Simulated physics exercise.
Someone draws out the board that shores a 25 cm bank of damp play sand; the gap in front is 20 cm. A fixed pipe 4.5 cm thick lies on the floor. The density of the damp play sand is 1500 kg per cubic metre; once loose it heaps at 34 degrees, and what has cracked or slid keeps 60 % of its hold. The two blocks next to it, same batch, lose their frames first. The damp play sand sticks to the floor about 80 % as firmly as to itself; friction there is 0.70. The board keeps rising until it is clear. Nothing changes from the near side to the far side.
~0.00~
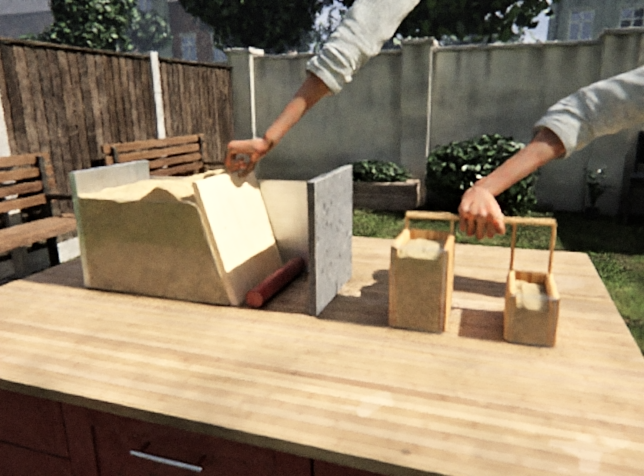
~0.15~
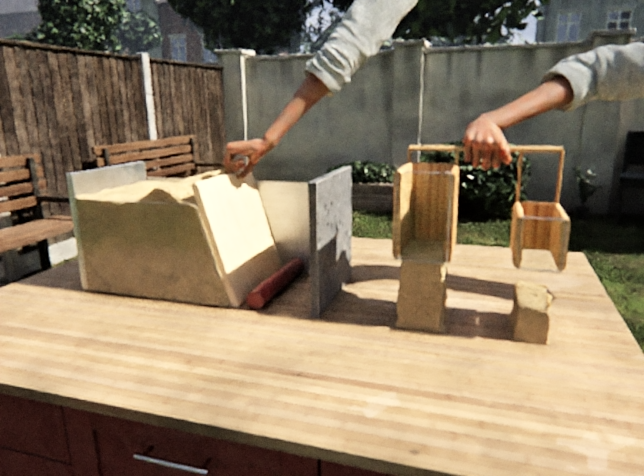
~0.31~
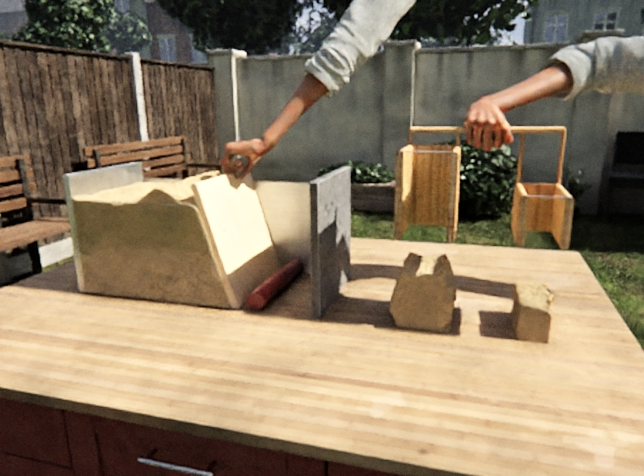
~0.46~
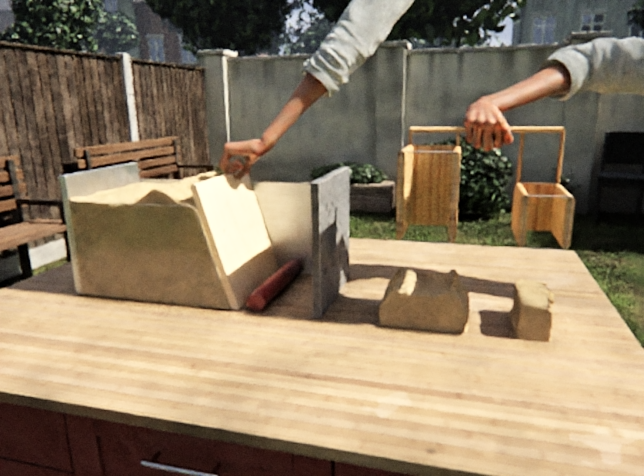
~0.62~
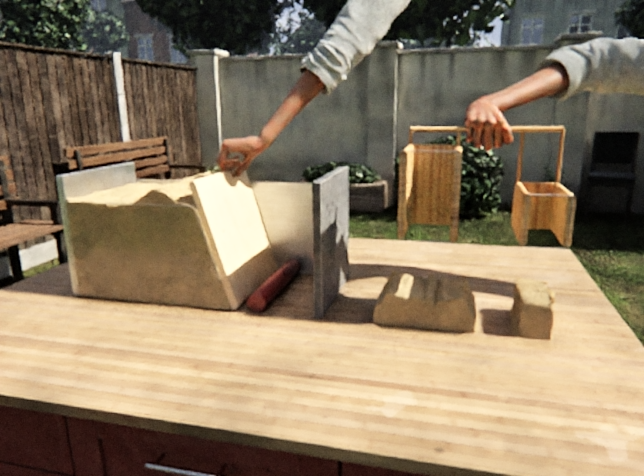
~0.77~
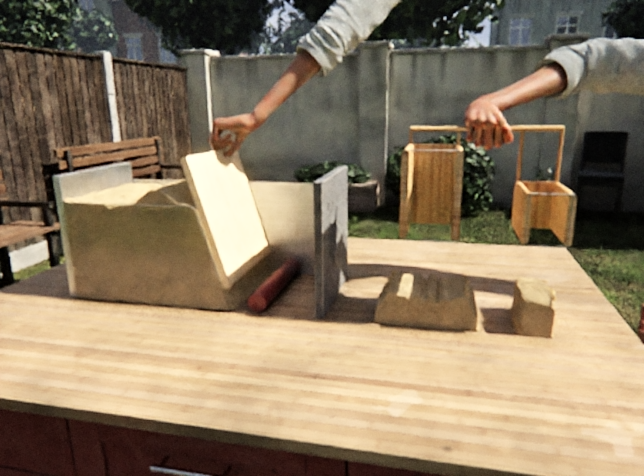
Hand lifting two joined wooden moulds off damp sand blocks, the taller block slumping, then another hand drawing up a leaning board.
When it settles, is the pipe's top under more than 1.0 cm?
The pipe ends up showing.
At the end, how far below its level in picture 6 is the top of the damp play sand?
Some 3.5 cm.
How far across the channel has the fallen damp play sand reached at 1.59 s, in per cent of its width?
Some 10 per cent.
By 1.01 s, the face still stands and nothing lies on the pipe.
By 1.30 s, the face still stands and nothing lies on the pipe.
By 1.59 s, the fallen stuff reaches 11 % of the way across and nothing lies on the pipe.
By 1.87 s, the fallen stuff reaches 22 % of the way across and nothing lies on the pipe.
By 1.94 s, at the end, the fallen stuff reaches 22 % of the way across and nothing lies on the pipe.
